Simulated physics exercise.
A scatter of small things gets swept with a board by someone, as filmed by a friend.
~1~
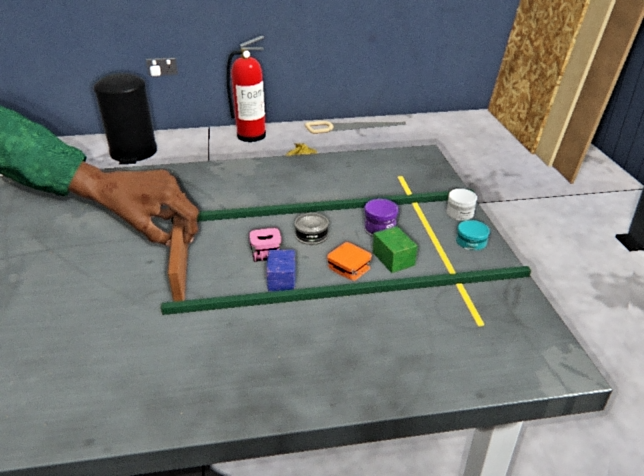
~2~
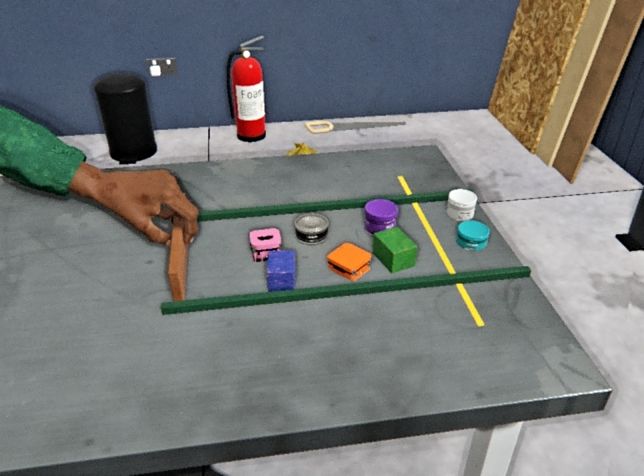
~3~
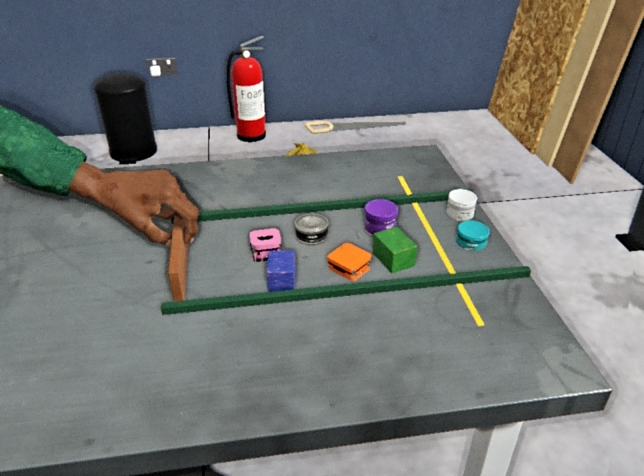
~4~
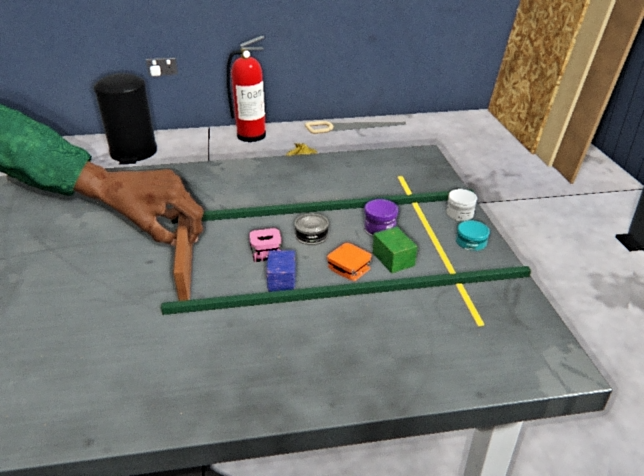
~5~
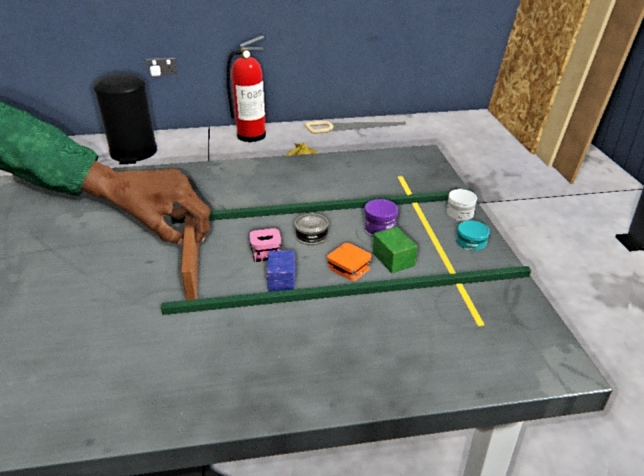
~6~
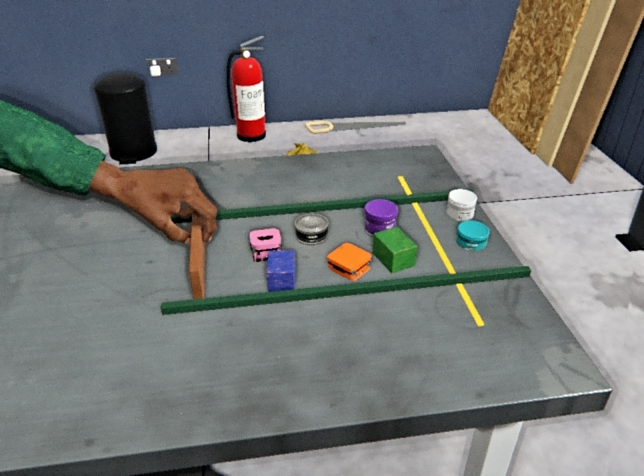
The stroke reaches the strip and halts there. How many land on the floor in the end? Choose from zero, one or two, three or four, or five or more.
In the end, one or two land there.
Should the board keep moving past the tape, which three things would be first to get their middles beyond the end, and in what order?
The order goes the turquoise tub, the green block, and then the purple pot.
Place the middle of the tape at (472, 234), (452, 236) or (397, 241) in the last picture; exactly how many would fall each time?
Per try in turn: 5, 2, 0.
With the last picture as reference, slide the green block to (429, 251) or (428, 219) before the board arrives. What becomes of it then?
The green block stays in place, then stays in place.
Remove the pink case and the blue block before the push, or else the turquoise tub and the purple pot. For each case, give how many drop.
Fallen: 1, and 0 in the other try.
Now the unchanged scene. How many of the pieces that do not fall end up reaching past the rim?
That comes to 2 of them.
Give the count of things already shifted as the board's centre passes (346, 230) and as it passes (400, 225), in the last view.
6 at one spot and 7 at the other.
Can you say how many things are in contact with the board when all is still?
3 of them.
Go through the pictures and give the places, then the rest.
The first frame shows white tub (461, 205); turquoise tub (473, 235); green block (394, 250); board (180, 245); tape (433, 238).
The second frame shows turquoise tub (472, 236); purple pot (381, 219).
The third frame shows green block (394, 250); blue block (281, 271).
The fourth frame shows white tub (461, 205); board (184, 245).
The fifth frame shows turquoise tub (472, 236); black tin (312, 229).
The sixth frame shows white tub (461, 205); turquoise tub (472, 236); green block (394, 250); board (198, 243); tape (433, 238).
Early on, none off yet; white tub at rest near (461, 205); turquoise tub at rest near (472, 236); green block at rest near (394, 250).
Finally, the number that fall off is one or two; lost, turquoise tub.
